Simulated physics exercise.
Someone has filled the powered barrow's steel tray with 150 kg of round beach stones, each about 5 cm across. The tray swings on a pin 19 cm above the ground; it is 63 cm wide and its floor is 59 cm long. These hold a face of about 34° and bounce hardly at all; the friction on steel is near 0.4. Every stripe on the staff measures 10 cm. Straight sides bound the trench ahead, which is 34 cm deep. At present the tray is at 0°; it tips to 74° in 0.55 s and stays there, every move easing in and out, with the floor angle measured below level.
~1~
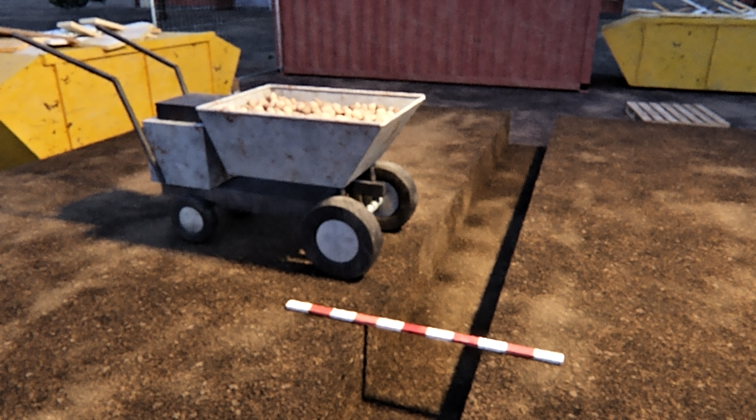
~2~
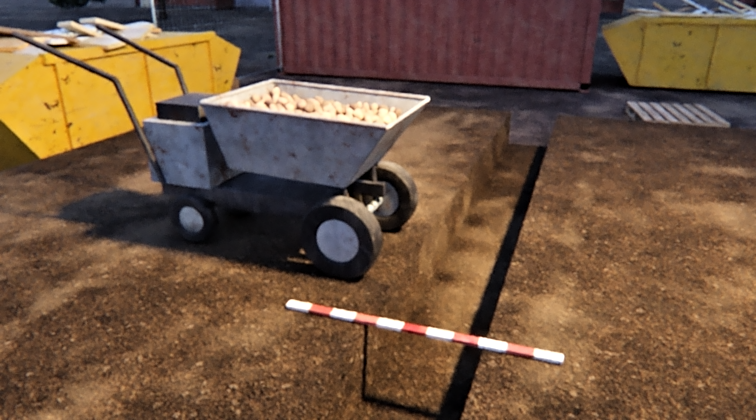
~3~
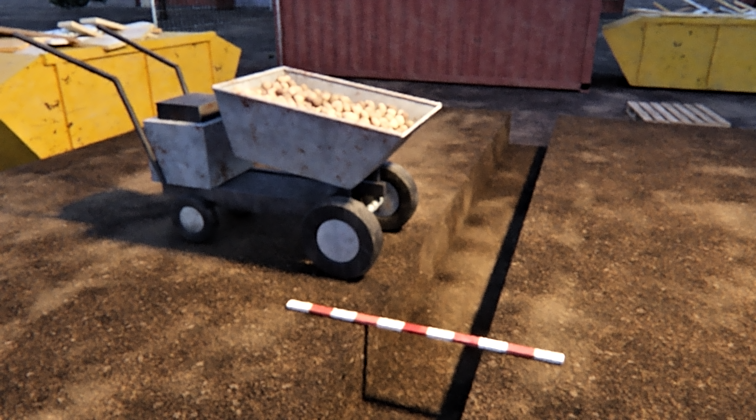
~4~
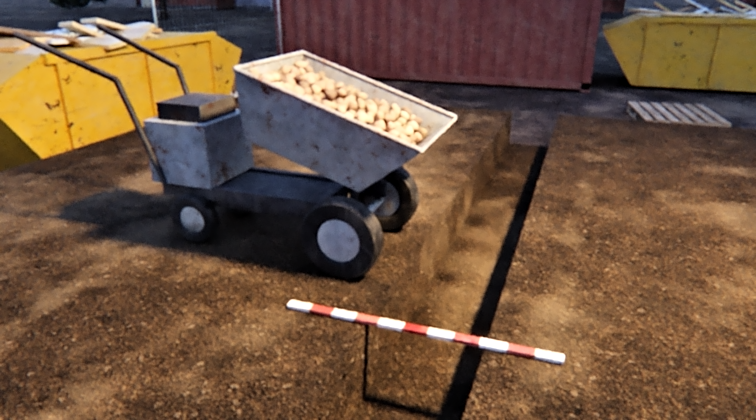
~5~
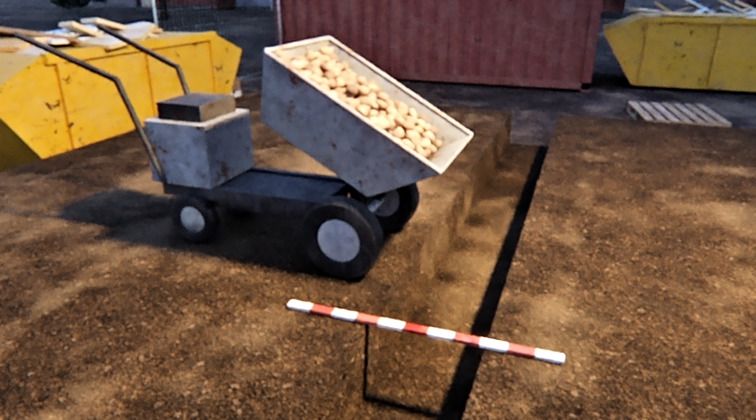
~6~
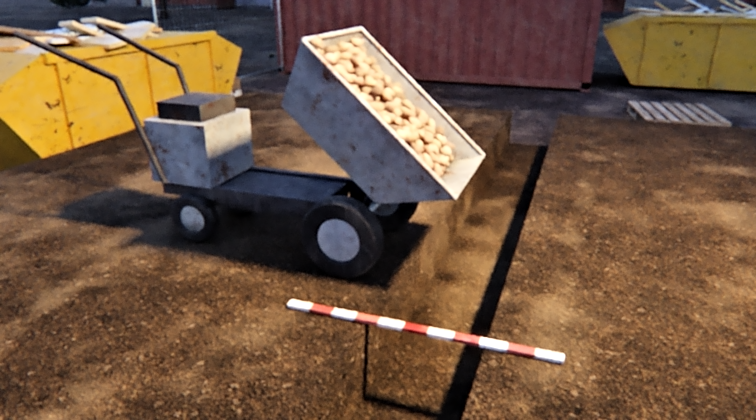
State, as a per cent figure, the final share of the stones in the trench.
The final share is about 30 per cent.
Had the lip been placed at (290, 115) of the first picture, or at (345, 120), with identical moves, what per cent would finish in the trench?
Around 95% for the first place and 60% for the second.
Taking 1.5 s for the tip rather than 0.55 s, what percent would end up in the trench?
It would be near 50 percent.
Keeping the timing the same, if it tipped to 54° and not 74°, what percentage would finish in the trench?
The trench would hold about 15% of it.
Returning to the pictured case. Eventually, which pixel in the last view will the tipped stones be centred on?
Roughly (567, 279), I'd say.
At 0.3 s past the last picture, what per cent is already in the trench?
Roughly 5% by that time.
Then, 0.1 s after the last picture the floor is at 62°, 100 % in the tray; the foremost stones are at (466, 210).
Then, 0.3 s after the last picture the floor is at 74°, 61 % in the tray, 7 % in the trench, 32 % past the trench; the foremost stones are at (564, 283).
Then, 0.7 s after the last picture the floor is at 74°, 10 % in the tray, 18 % in the trench, 71 % past the trench; the foremost stones are past the picture's edge.
Then, 2.7 s after the last picture the floor is at 74°, 0 % in the tray, 30 % in the trench, 70 % past the trench; the foremost stones are past the picture's edge.
